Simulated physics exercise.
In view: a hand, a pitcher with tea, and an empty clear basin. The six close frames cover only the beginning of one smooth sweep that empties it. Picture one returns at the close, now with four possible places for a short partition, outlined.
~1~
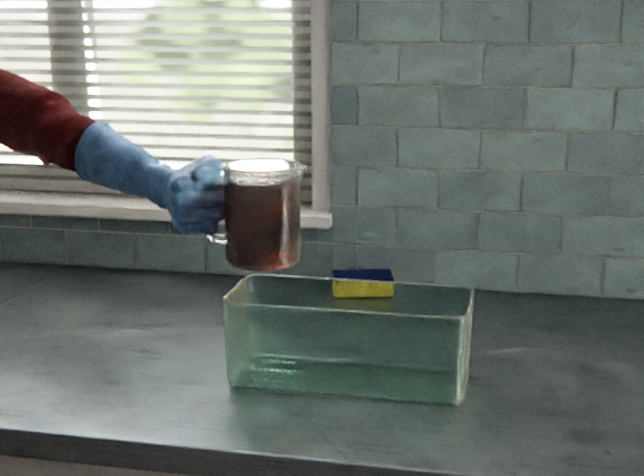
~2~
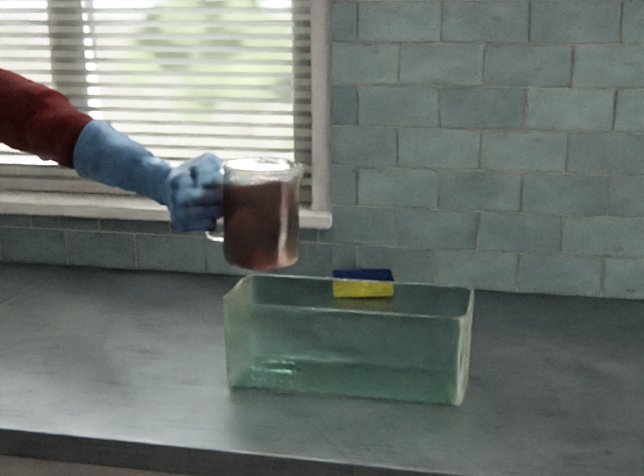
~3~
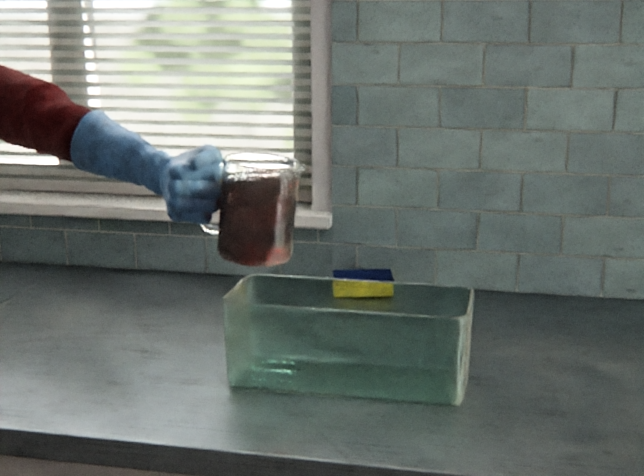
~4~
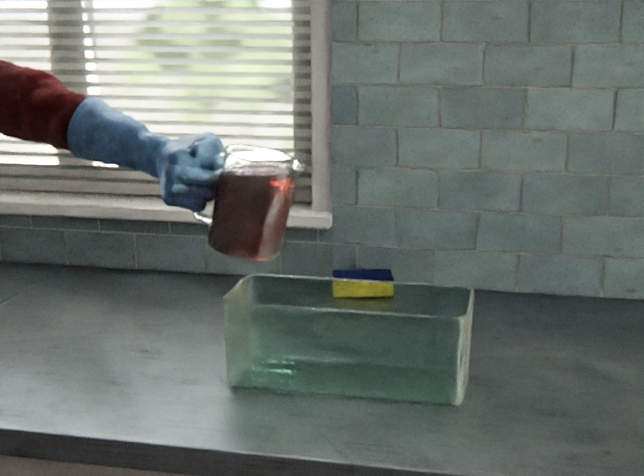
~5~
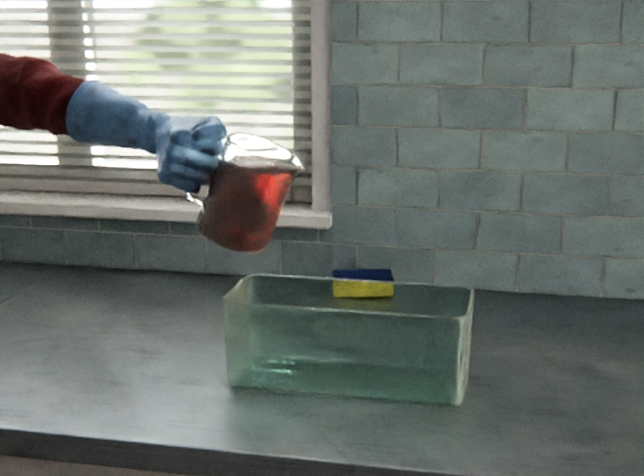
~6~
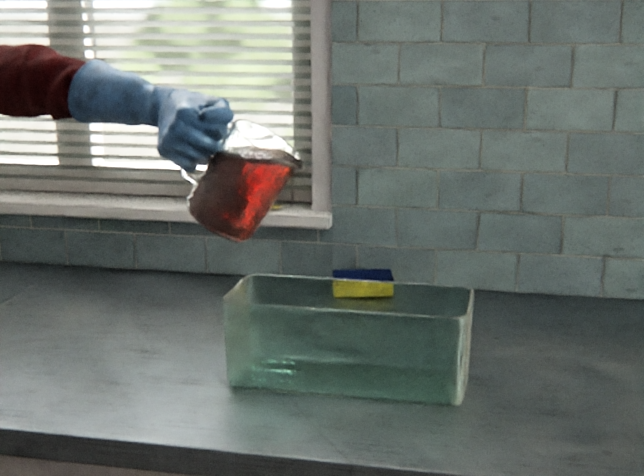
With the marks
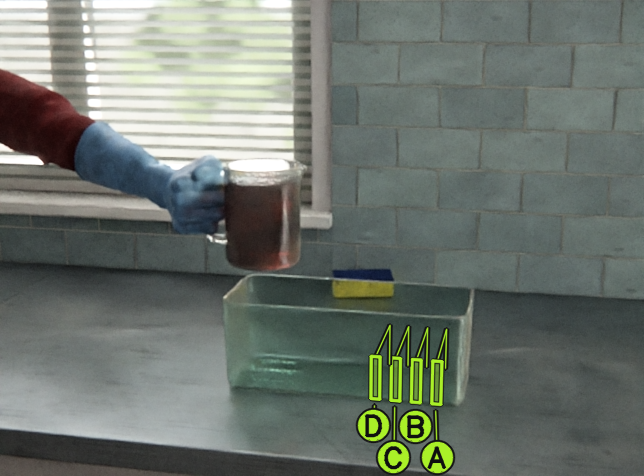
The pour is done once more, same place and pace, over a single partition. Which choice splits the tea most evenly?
Go for C.
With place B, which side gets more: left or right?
More ends on the left.
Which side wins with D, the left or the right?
The right side.
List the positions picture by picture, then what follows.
Upright, lip at (304, 169); basin from (229, 386) to (463, 406); nothing has left yet.
Upright, lip at (304, 169); nothing has left yet.
Tipped about 6°, lip at (304, 168); nothing has left yet.
Tipped about 13°, lip at (304, 168); nothing has left yet.
Tipped about 22°, lip at (303, 168); nothing has left yet.
Tipped about 33°, lip at (303, 168); nothing has left yet.
On the marked copy, A at (435, 410); B at (415, 408); C at (394, 407); D at (374, 405).
If A is chosen, about 91 % ends left of the wall and 3 % right of it; 5 % is lost outside.
If B is chosen, about 83 % ends left of the wall and 12 % right of it; 5 % is lost outside.
If C is chosen, about 56 % ends left of the wall and 36 % right of it; 8 % is lost outside.
If D is chosen, about 19 % ends left of the wall and 77 % right of it; 4 % is lost outside.
